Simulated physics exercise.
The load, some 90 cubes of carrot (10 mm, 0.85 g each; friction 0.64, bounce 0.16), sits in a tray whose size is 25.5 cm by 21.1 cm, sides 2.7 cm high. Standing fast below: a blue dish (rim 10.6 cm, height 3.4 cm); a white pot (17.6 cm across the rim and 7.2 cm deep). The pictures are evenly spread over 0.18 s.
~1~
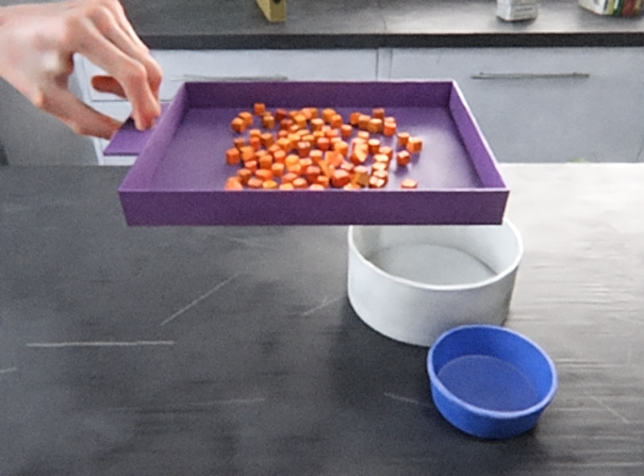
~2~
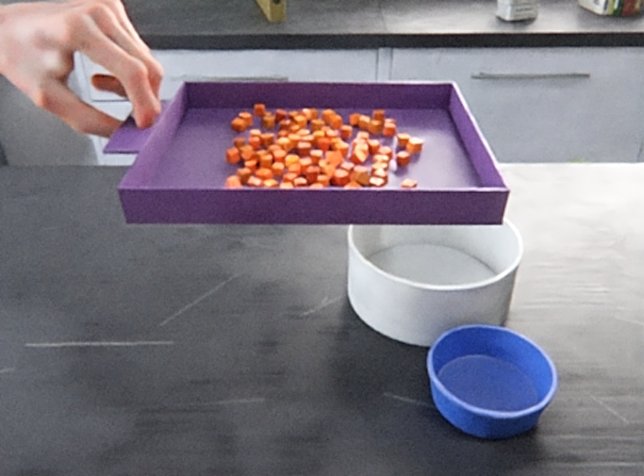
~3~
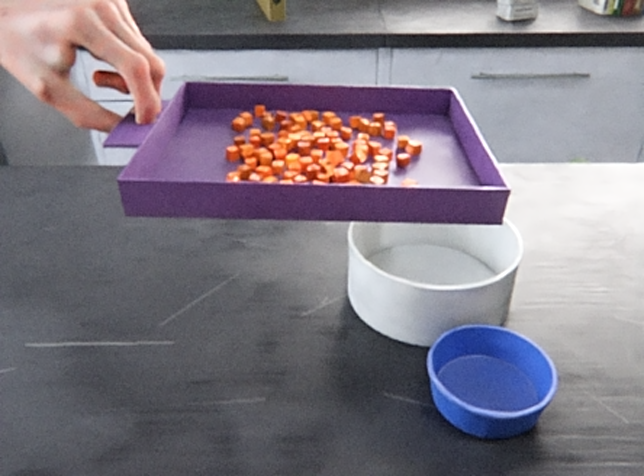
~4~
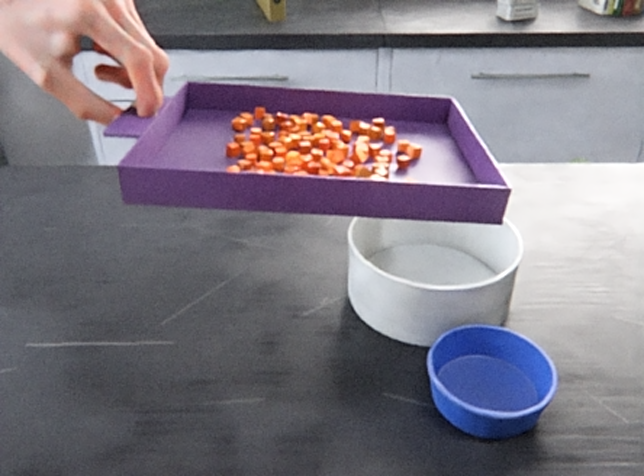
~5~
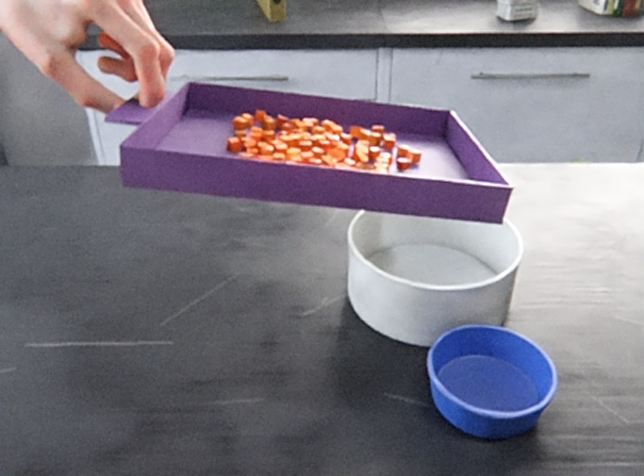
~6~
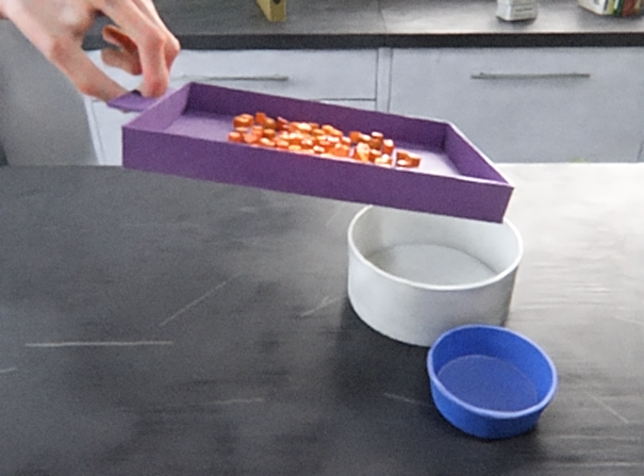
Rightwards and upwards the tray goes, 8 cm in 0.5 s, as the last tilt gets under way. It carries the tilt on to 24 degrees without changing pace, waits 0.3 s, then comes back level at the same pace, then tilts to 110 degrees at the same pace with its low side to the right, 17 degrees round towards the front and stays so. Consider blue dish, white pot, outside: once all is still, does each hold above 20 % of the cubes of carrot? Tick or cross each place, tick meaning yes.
Blue dish: Cross; white pot: Tick; outside: Tick.
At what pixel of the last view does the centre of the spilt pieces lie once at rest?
I'd point to about (392, 373).
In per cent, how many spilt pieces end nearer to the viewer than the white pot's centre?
I'd estimate close to 100 in a hundred.
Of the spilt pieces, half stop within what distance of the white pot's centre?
14 cm.
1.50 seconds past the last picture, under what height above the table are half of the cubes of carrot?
Roughly 14 centimetres.
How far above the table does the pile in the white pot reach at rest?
About 1.5 centimetres.
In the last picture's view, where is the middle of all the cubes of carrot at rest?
Somewhere around (421, 357) in the final picture.
Then, 0.58 s after the last picture, tilt 14 degrees; tray 100 %; middle of all pieces on or above the table near (350, 143).
Then, 1.06 s after the last picture, tilt 31 degrees; tray 100 %; middle of all pieces on or above the table near (412, 114).
Then, 1.50 s after the last picture, tilt 85 degrees; tray 80 %, blue dish 10 %, white pot 5 %; middle of all pieces on or above the table near (435, 227).
Then, 1.92 s after the last picture, tilt 110 degrees; tray 15 %, outside 30 %, blue dish 10 %, white pot 30 %, in the air 15 %; middle of all pieces on or above the table near (414, 309).
In the end, tray 0 %, outside 50 %, blue dish 10 %, white pot 40 %.
